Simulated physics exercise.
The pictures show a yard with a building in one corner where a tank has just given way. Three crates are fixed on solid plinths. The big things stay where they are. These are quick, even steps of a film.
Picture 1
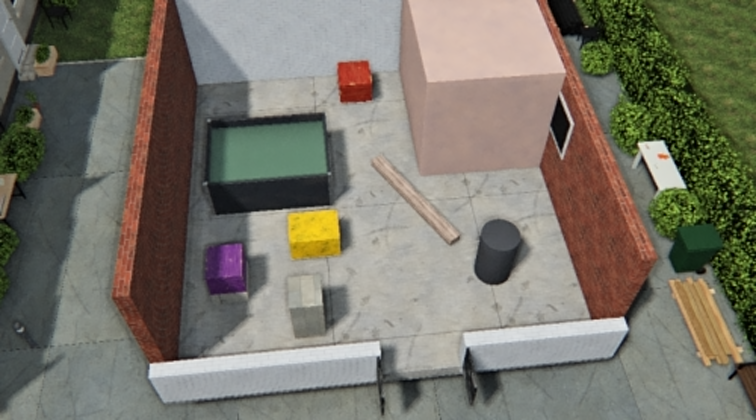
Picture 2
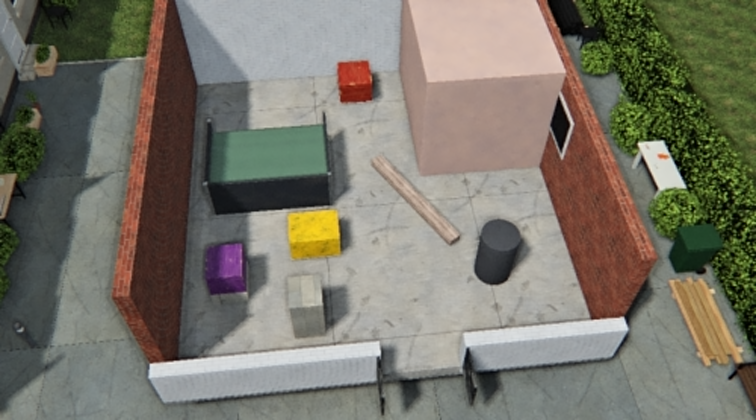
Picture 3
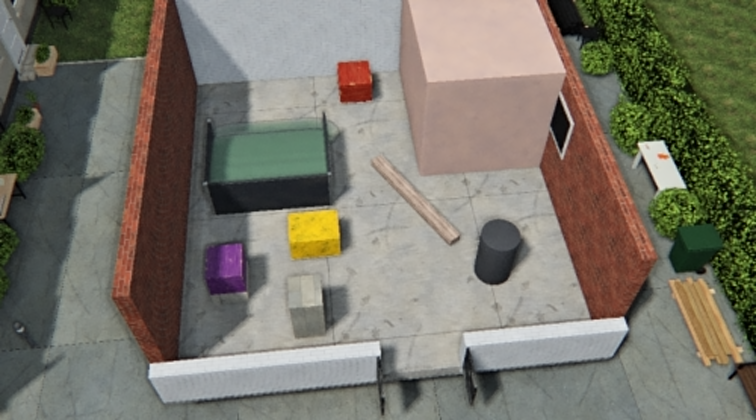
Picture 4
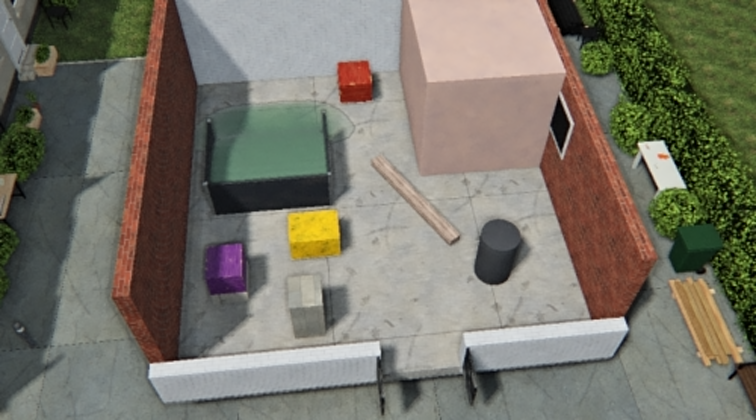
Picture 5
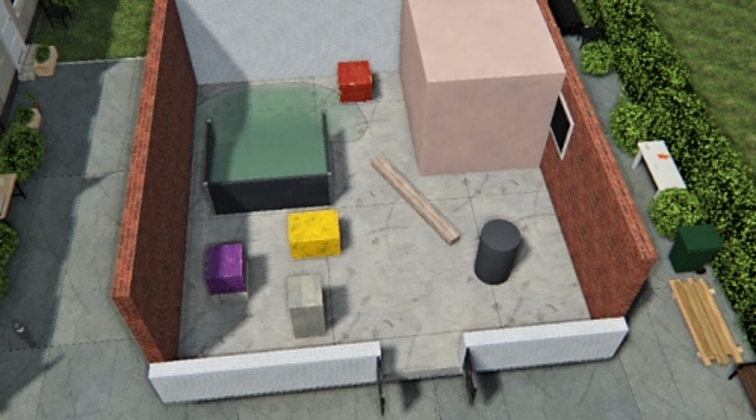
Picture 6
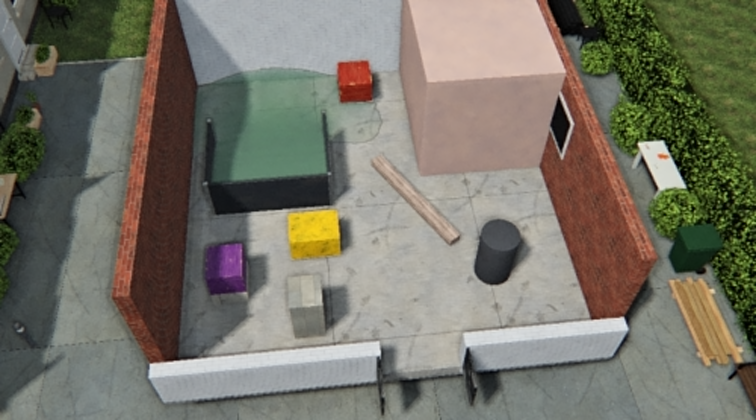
In this clip, a dark-walled tank of green water stands in a walled yard among coloured blocks; its far side opens and the water pours out, spreading across the paving toward the back wall and the red block.
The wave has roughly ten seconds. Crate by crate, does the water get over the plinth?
One by one: The purple crate stays dry; the yellow crate gets wet; the red crate gets wet.
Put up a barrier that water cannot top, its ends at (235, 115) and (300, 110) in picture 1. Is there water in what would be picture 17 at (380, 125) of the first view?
There: Under water.
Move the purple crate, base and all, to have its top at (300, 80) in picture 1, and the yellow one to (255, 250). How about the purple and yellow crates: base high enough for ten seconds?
In short: The purple one gets wet, the yellow one gets wet.
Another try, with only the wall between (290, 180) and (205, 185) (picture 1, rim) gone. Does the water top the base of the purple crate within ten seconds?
Purple is topped.
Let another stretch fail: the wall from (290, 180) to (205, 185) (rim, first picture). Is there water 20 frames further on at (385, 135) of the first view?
At that place: Clear.
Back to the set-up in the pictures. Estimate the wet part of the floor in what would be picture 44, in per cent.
Roughly 85 per cent.
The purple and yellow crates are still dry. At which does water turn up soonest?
The crate marked purple.
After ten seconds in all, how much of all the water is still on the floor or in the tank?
Near 94 in a hundred.
A moment on, water covers 20 % of the floor; the purple crate not reached, the yellow crate not reached, the red crate water round its plinth.
Next, water covers 25 % of the floor; the purple crate not reached, the yellow crate not reached, the red crate water round its plinth.
Then, water covers 40 % of the floor; the purple crate water round its plinth, the yellow crate not reached, the red crate water round its plinth.
Later, water covers 85 % of the floor; the purple crate water round its plinth, the yellow crate water round its plinth, the red crate water round its plinth.
In the end, water covers 95 % of the floor; the purple crate stayed above the water, the yellow crate was topped, the red crate was topped.
